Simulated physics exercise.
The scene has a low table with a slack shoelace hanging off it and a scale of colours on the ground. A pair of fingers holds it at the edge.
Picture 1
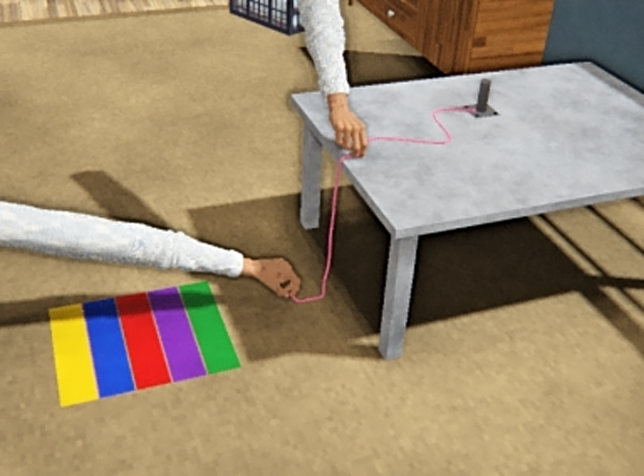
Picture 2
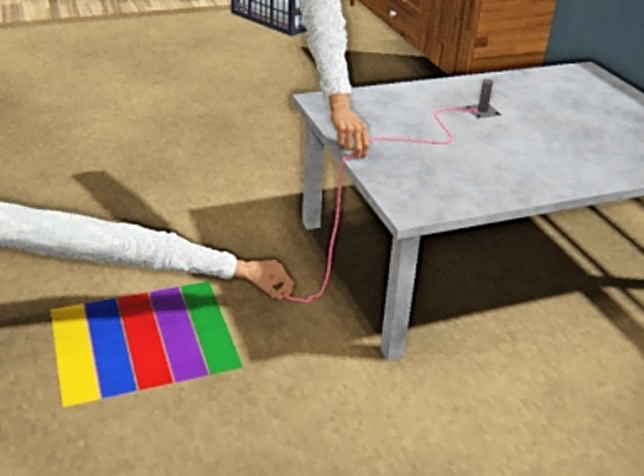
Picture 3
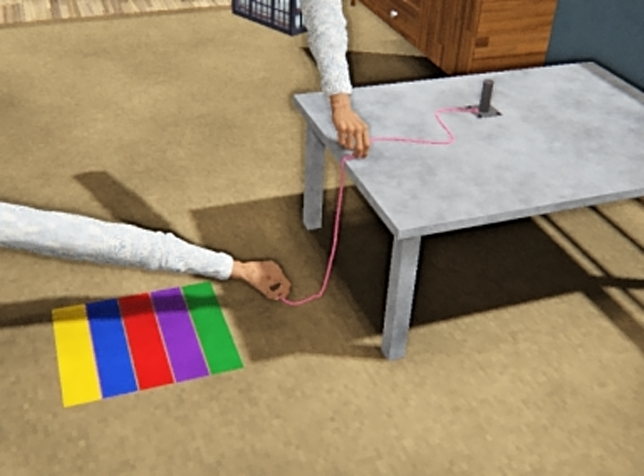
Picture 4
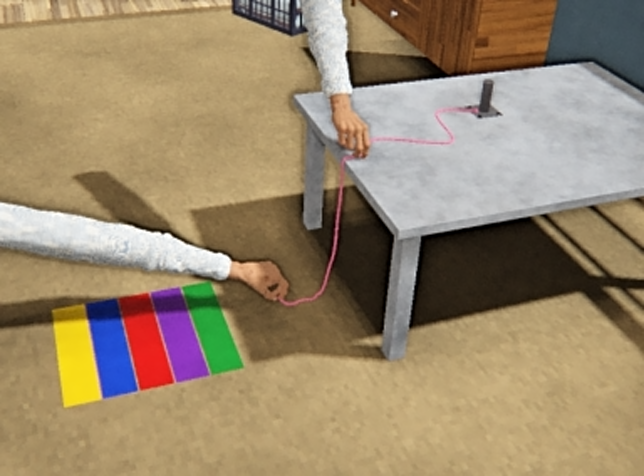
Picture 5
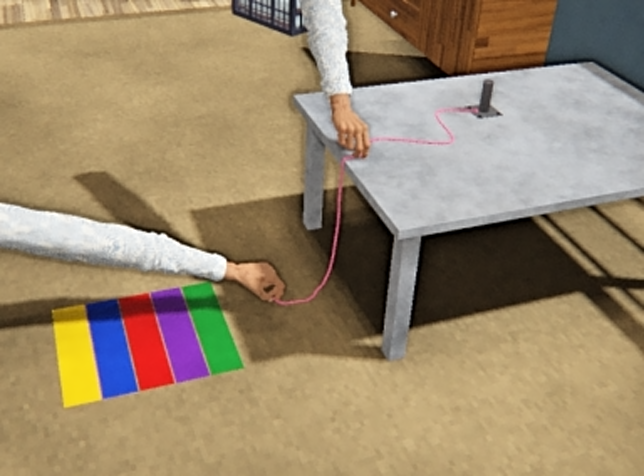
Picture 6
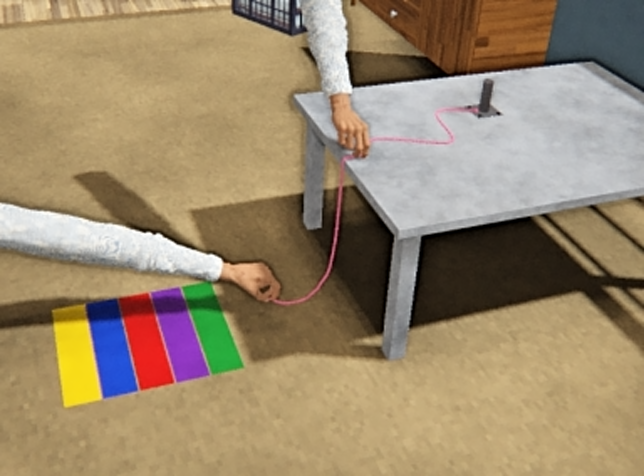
A hand slowly draws the end of a pink string left while another hand holds it at the table's edge.
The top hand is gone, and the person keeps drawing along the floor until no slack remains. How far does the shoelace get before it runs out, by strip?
As far as the blue strip.
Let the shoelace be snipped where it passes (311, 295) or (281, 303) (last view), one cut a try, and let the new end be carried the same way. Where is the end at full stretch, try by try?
Case by case: (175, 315), then (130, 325).
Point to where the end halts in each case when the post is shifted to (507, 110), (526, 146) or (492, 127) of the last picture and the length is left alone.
About (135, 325), (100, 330) and (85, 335).
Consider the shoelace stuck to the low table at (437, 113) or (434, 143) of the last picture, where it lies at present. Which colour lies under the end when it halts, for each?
Try 1: Blue; try 2: Purple.
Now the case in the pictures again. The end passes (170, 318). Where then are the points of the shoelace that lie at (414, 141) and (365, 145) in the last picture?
Point one: (364, 146); point two: (332, 180).
A little later, end near (170, 318); over purple.
Next, end near (129, 326); over red.
When it is tight, end near (105, 330); over blue. Over blue.
